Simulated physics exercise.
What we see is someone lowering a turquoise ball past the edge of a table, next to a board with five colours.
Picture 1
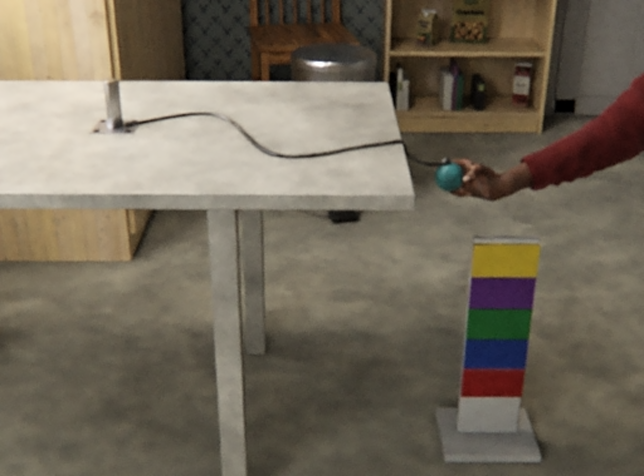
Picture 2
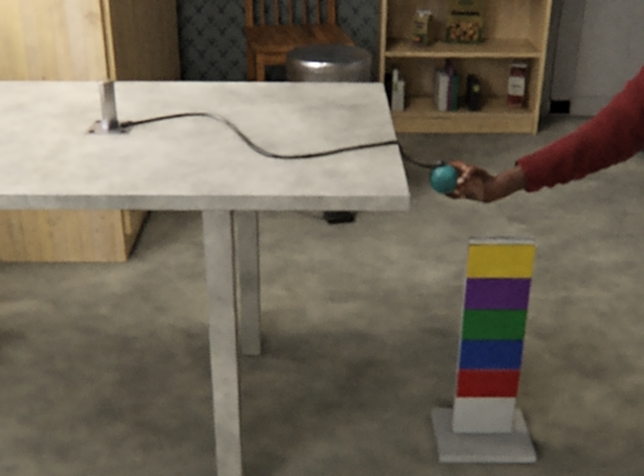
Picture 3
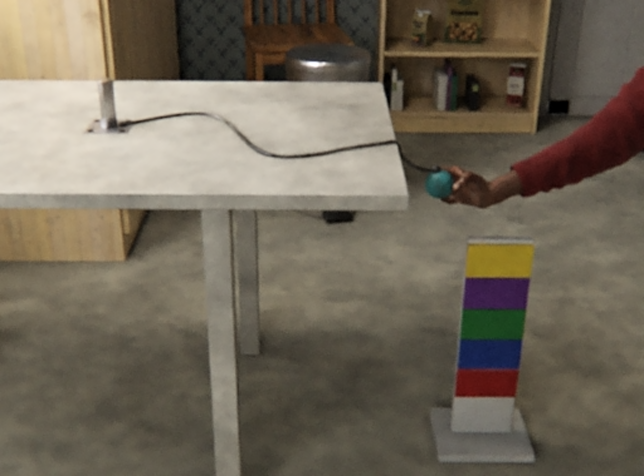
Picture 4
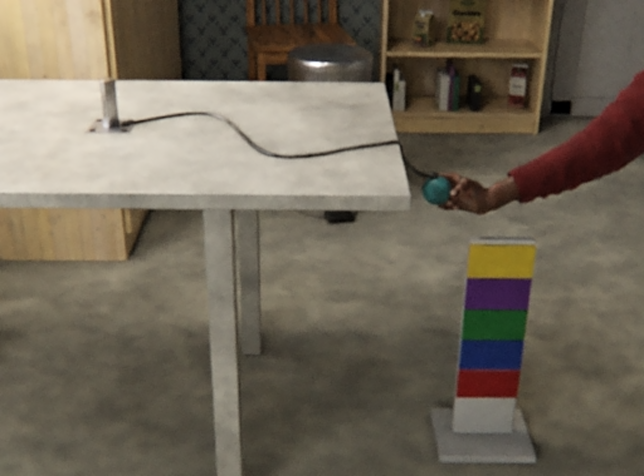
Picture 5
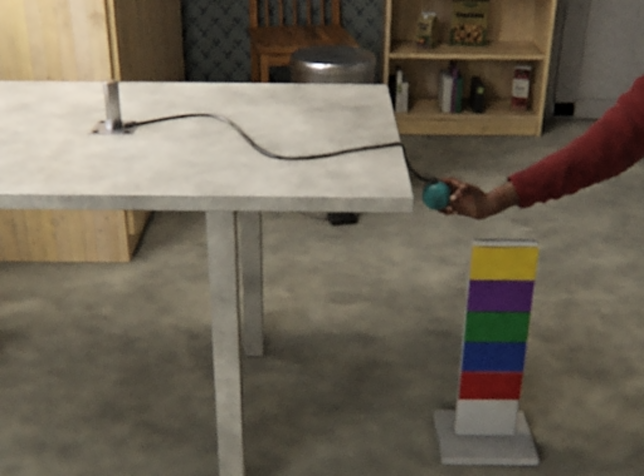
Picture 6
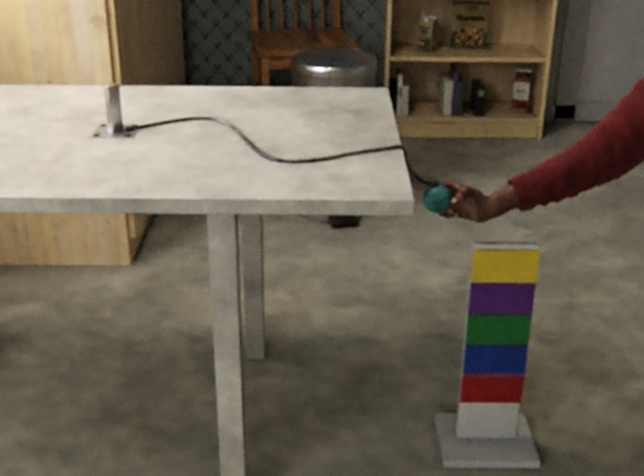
In a room with a grey floor, seen from the side at about table height or slightly above, a pale table stands before wooden shelves and a chair. A black cord runs from a small upright on the table to a turquoise ball in a red-sleeved hand, right, above a stand banded yellow, purple, green, blue and red. The hand lowers the ball slightly leftward as the camera wobbles faintly.
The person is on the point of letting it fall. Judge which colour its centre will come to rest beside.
Its centre comes to rest beside purple.
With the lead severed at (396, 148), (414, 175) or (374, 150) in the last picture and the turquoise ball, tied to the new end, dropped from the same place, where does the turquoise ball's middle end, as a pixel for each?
(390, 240), (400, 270), (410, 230).
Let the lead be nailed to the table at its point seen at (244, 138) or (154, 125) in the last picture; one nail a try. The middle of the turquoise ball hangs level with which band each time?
Note: Try 1 yellow; try 2 purple.
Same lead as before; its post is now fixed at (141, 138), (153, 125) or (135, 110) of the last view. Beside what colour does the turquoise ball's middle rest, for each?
Readings, in order: Green - green - purple.
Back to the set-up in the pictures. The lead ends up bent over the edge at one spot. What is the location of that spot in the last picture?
The one at (313, 161).
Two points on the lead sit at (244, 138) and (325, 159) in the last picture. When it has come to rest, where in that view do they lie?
In that view they reach (291, 139) and (402, 158).
Early on, ball near (421, 285); level with purple.
Midway, ball near (368, 290); level with purple.
Near the end, ball near (404, 298); level with purple.
Finally, ball near (402, 296); level with purple. Its middle rests at the purple band.
